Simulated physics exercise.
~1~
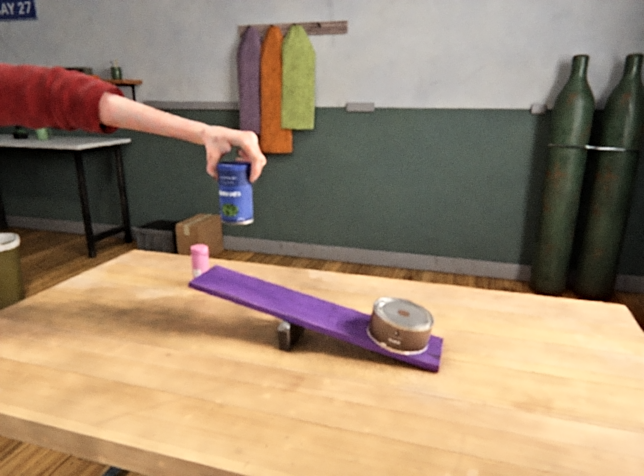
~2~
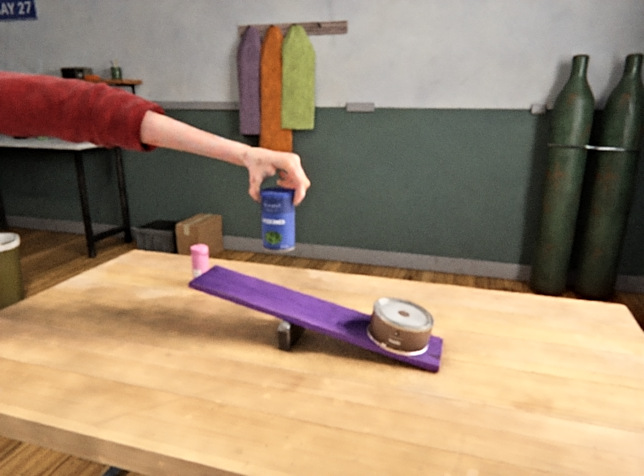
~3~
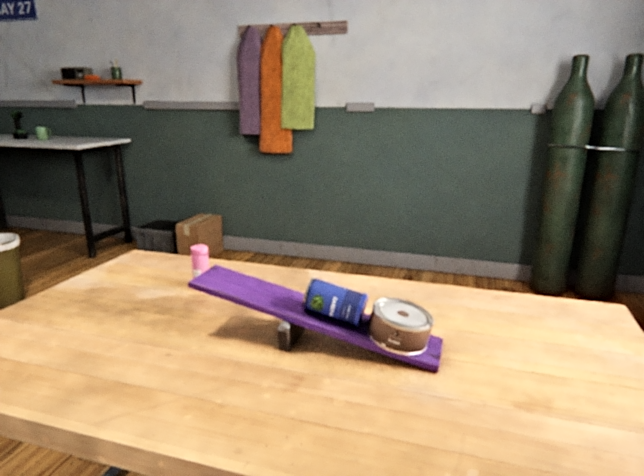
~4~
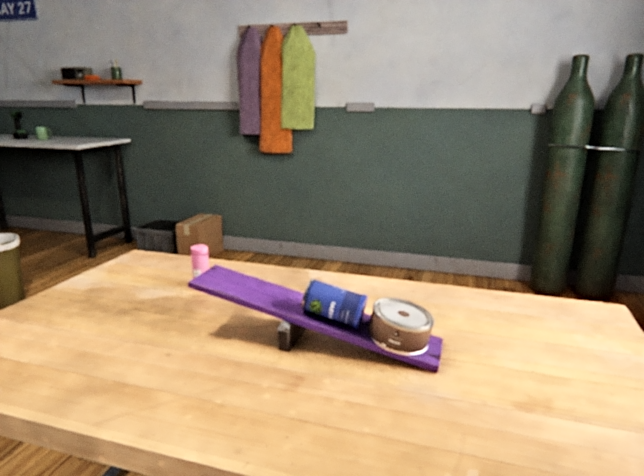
A hand in a red sleeve carries a blue tin rightward above a tilted purple plank holding a brown tub at its low right end, and is then gone, leaving the tin on its side against the tub, the plank still tilted and a pink shaker standing nearby.
